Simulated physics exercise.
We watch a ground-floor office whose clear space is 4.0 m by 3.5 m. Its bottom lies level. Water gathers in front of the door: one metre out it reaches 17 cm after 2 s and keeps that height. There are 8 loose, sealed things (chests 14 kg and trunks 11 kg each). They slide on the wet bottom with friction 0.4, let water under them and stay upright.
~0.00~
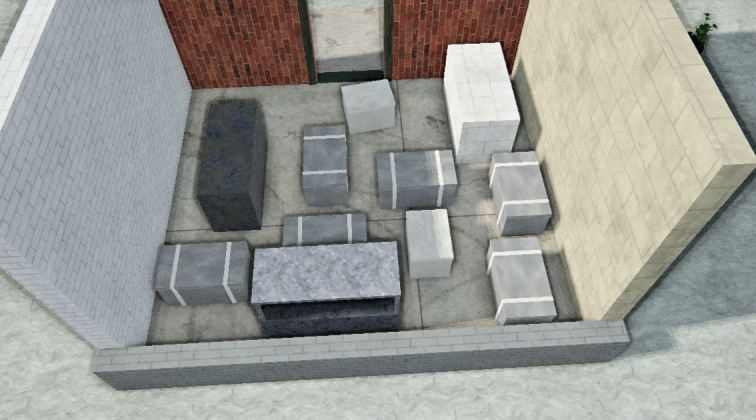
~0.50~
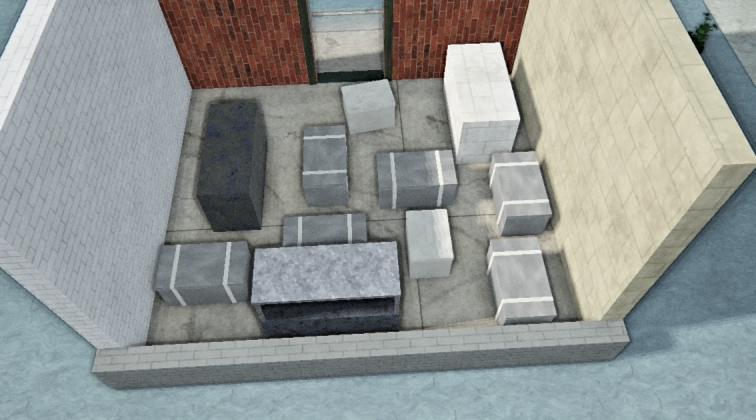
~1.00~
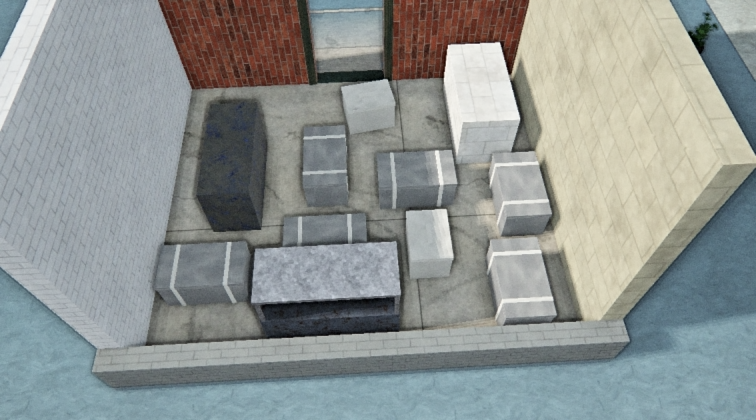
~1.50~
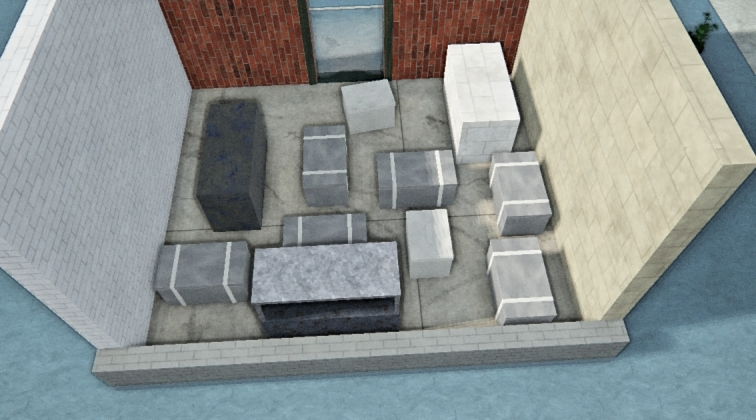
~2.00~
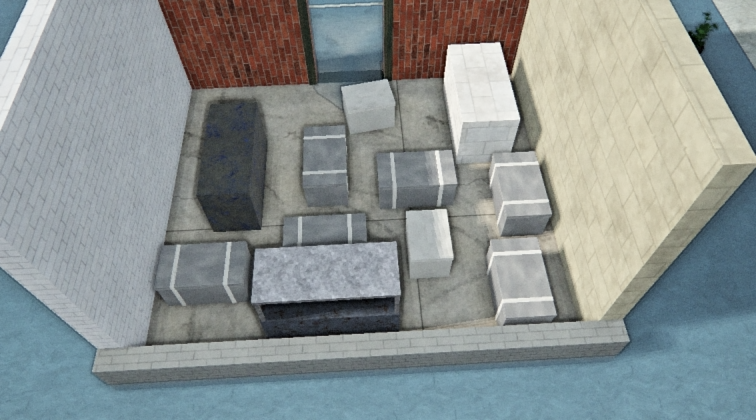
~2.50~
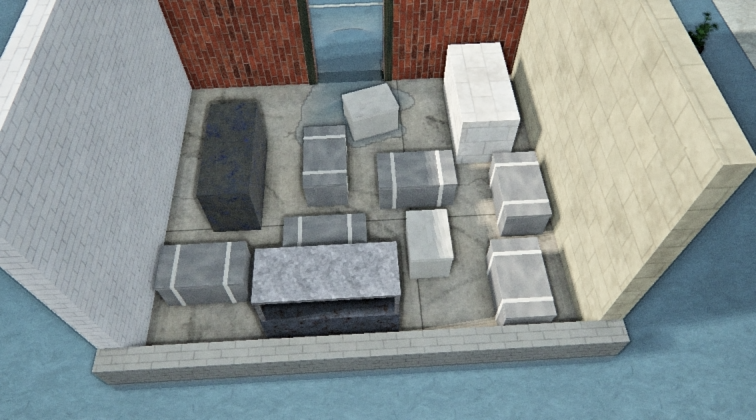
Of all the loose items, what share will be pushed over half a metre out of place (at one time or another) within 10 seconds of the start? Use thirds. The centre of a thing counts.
That comes to one to two thirds.
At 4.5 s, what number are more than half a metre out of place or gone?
I count 2.
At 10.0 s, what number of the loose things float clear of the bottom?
8 of them.
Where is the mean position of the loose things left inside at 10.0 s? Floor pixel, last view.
Near (410, 261).
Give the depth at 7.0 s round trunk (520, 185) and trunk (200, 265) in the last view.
Roughly 3 and 3 cm.
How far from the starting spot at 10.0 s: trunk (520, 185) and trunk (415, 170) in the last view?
In turn: 20 cm, 100 cm.
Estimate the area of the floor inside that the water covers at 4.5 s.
Roughly 7.0 m2.
After 3.5 s 1 of 8 are over 50 cm from their spots; 0 afloat.
After 4.5 s 2 of 8 are over 50 cm from their spots; 1 afloat.
After 7.0 s 2 of 8 are over 50 cm from their spots; 3 afloat.
After 10.0 s 5 of 8 are over 50 cm from their spots, and 5 have been at some point; 8 afloat.
